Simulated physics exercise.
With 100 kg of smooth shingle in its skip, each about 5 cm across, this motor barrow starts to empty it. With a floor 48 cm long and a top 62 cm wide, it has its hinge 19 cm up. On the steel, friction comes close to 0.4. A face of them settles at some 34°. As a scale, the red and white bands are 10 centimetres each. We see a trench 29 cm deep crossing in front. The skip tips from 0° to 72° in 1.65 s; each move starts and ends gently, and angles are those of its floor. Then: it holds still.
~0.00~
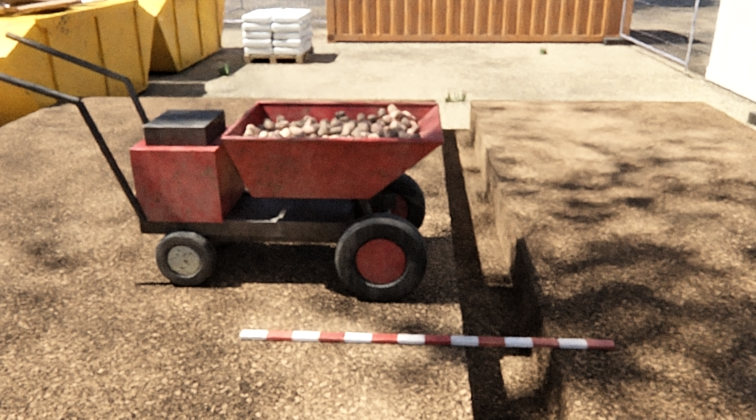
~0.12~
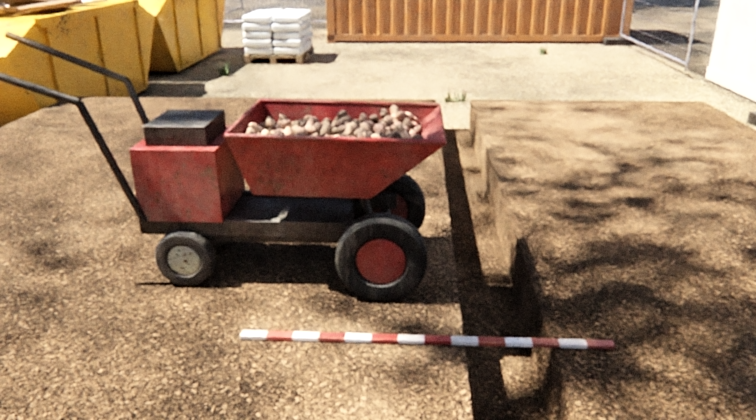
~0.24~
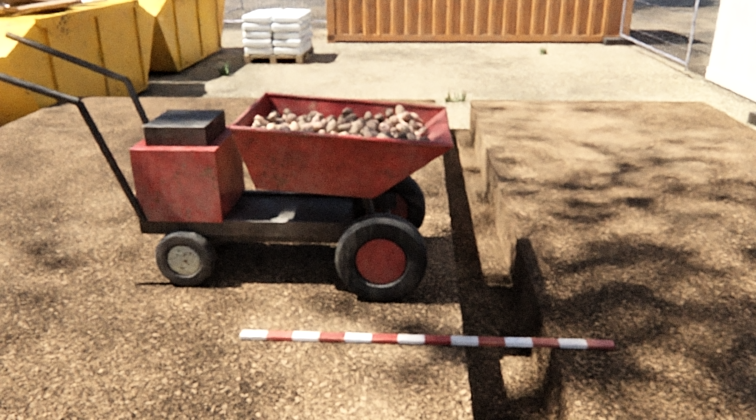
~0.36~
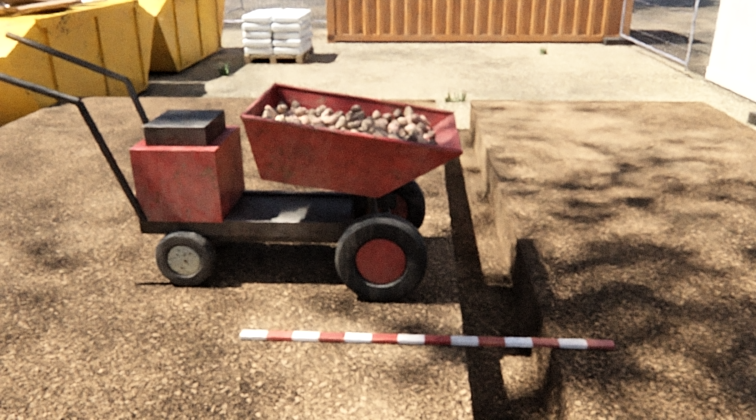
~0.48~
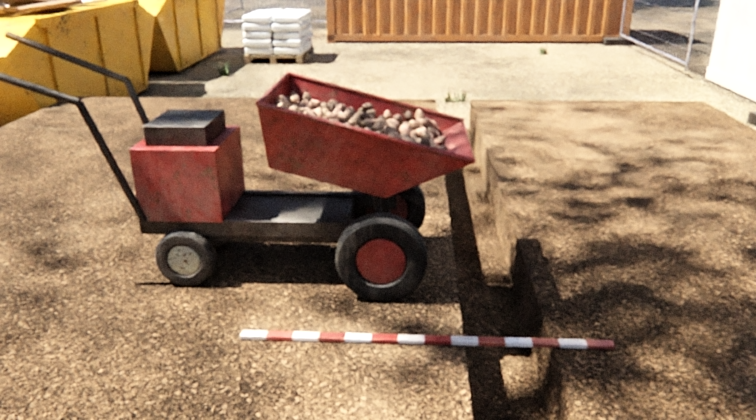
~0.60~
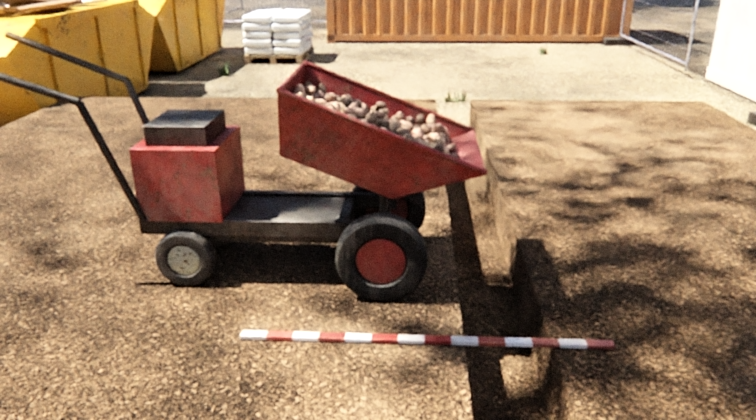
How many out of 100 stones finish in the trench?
About 28 of them.
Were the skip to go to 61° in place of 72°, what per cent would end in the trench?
In that case some 25 per cent.
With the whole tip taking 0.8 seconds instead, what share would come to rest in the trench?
It would be near 20 percent.
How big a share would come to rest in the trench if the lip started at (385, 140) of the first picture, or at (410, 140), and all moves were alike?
I'd expect some 95 per cent, then some 70.
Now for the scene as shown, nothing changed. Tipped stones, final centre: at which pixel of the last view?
Somewhere near pixel (569, 267).
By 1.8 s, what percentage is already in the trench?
I'd say near 15 per cent at that time.
After 1.2 s the floor is at 61°; 96 % in the skip, 3 % in the trench, 1 % past the trench; the foremost stones are at (531, 231).
After 1.8 s the floor is at 72°; 16 % in the skip, 17 % in the trench, 67 % past the trench; the foremost stones are at (706, 274).
After 2.1 s the floor is at 72°; 0 % in the skip, 26 % in the trench, 73 % past the trench; the foremost stones are past the picture's edge.
After 4.1 s the floor is at 72°; 0 % in the skip, 28 % in the trench, 72 % past the trench; the foremost stones are past the picture's edge.
